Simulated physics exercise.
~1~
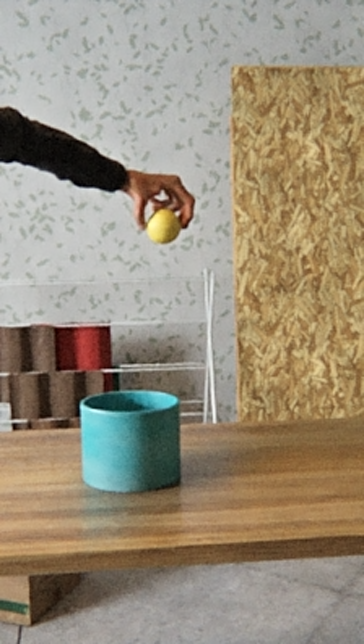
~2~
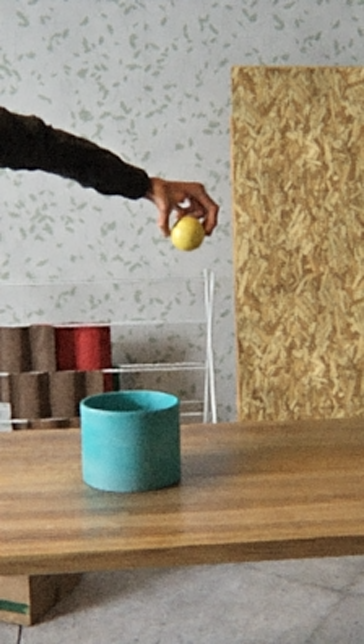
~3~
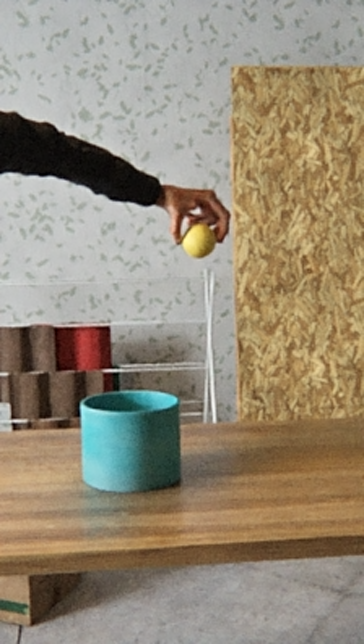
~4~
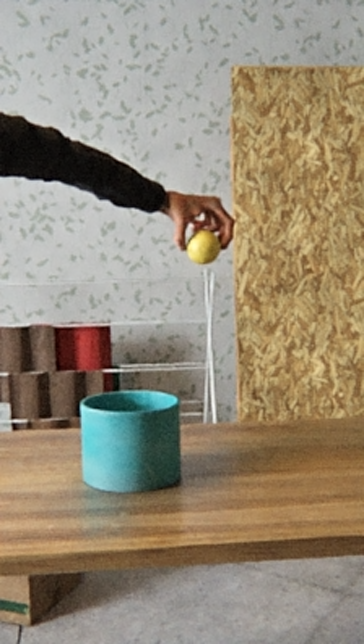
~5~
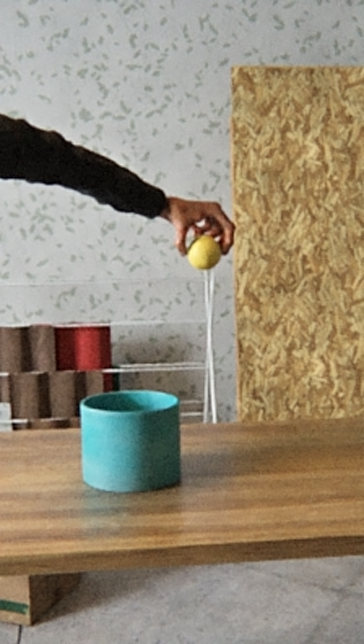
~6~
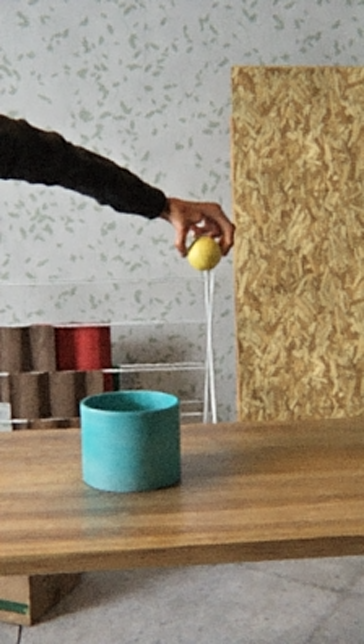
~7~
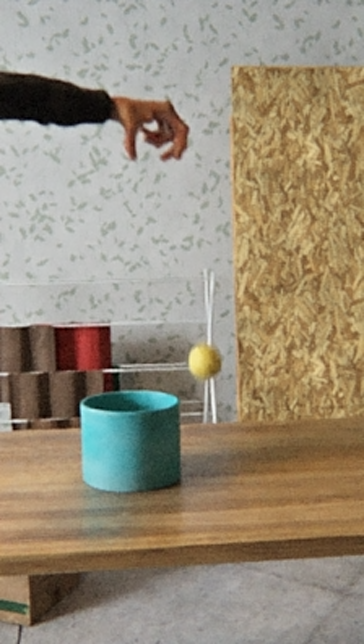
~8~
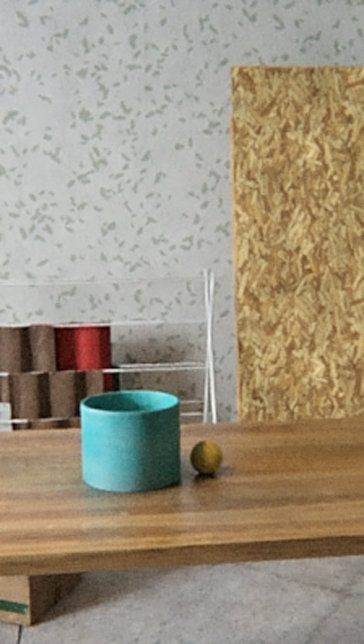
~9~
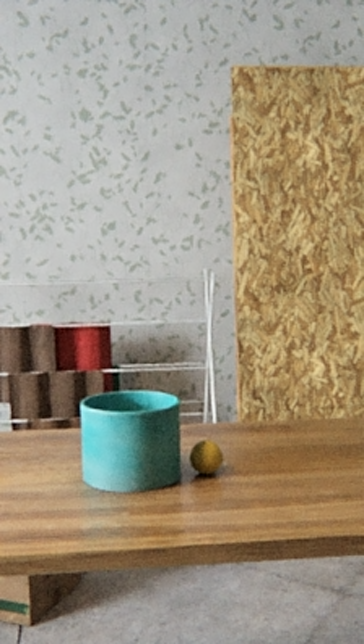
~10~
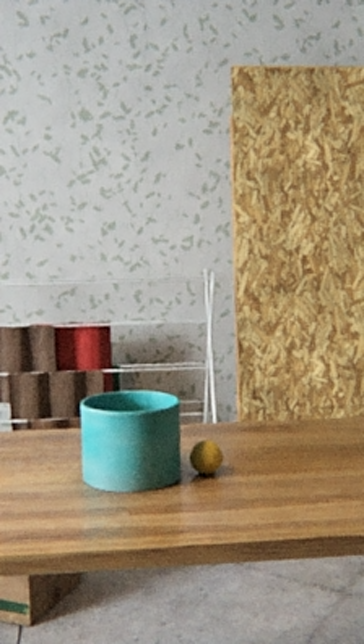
A yellow lemon, held by a hand above a wooden table, moves right past a turquoise bucket and pauses; the hand lets go and draws back, and the lemon drops, missing the bucket and coming to rest on the table just to its right.
